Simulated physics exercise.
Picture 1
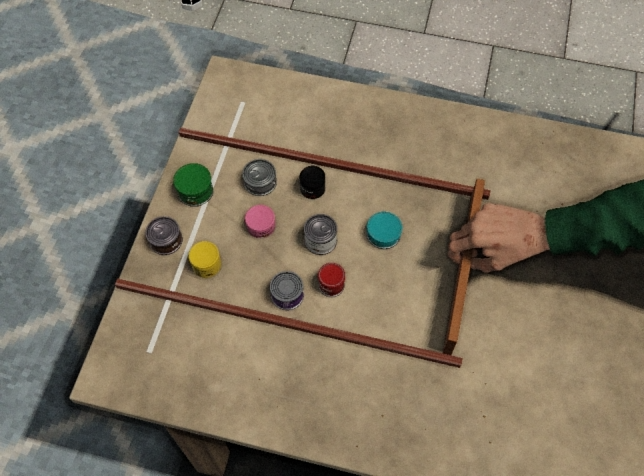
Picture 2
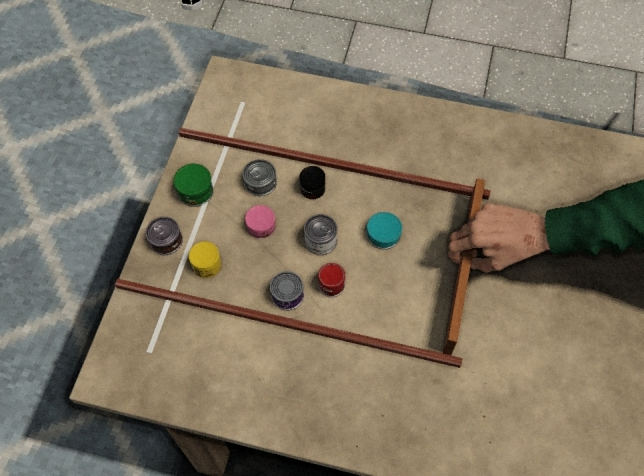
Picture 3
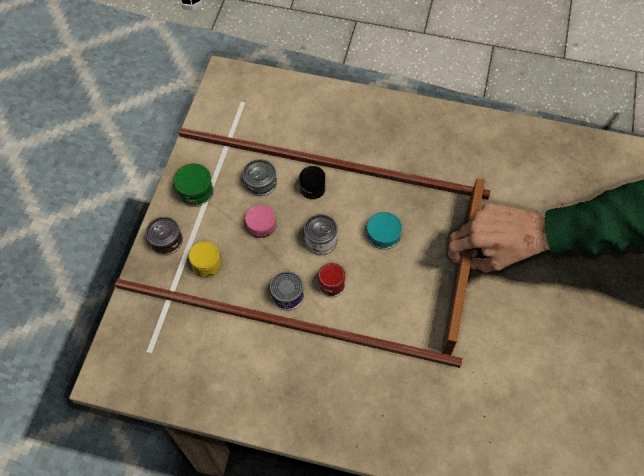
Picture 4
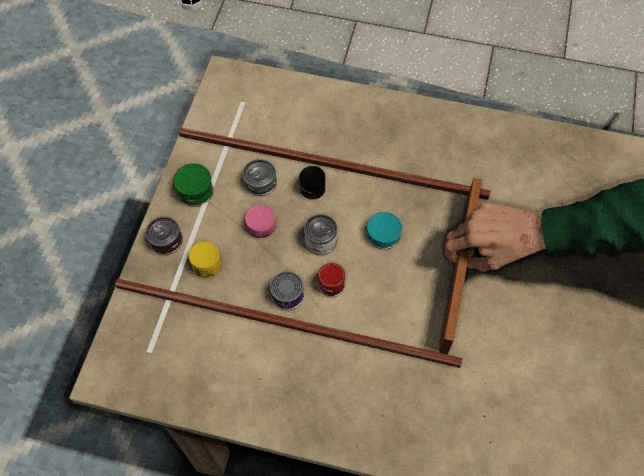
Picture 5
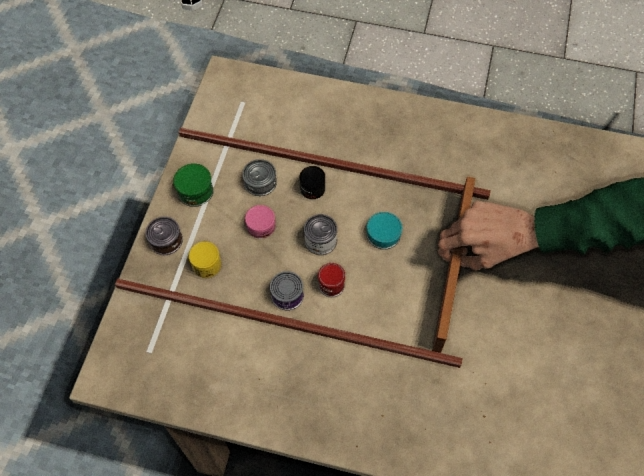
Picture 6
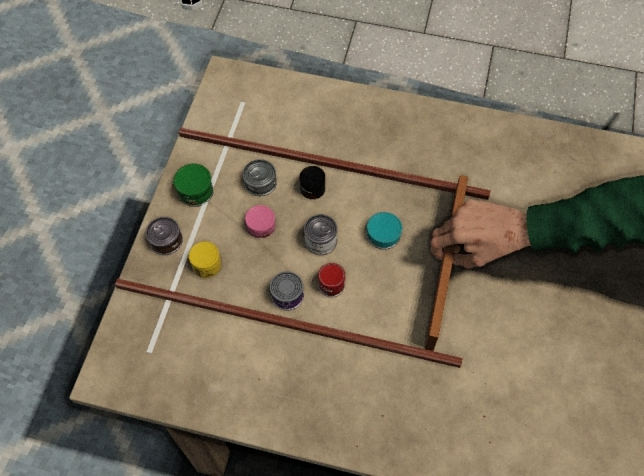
On a wooden table, a hand in a green sleeve holds a board across a railed channel scattered with colourful round containers, then slides it slightly left toward them, while the containers stay still.
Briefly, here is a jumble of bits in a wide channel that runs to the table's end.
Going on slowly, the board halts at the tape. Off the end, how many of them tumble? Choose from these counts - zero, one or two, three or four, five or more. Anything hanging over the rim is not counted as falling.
Count: One or two.
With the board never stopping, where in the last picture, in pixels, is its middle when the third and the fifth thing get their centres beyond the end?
Near (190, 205) first, near (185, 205) second.
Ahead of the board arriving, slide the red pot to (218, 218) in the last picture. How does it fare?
Result for the red pot: It holds firm.
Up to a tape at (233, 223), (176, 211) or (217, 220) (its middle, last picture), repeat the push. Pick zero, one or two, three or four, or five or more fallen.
First no fall at all, then more than four, and lastly none.
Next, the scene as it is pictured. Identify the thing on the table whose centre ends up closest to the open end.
That one is the brown tin.
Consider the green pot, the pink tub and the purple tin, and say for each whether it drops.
Taking each in turn, the green pot comes away, the pink tub keeps its spot, the purple tin keeps its spot.
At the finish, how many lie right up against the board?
5.
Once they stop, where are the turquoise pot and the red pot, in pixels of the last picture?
The turquoise pot ends up near (193, 185), and the red pot near (174, 241).
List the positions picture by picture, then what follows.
The first picture shows brown tin (164, 236); green pot (194, 185); yellow tub (205, 260); board (464, 264); tape (200, 216).
The second picture shows green pot (194, 185); turquoise pot (384, 231).
The third picture shows yellow tub (205, 260); red pot (332, 280).
The fourth picture shows brown tin (164, 236); grey tin (260, 178).
The fifth picture shows green pot (194, 185); black tub (313, 183).
The sixth picture shows brown tin (164, 236); green pot (194, 185); yellow tub (205, 260); board (447, 260); tape (200, 216).
Soon after, none off yet; brown tin at rest near (164, 236); green pot at rest near (194, 185); yellow tub at rest near (205, 260).
In the end, the number that fall off is one or two; gone, green pot.
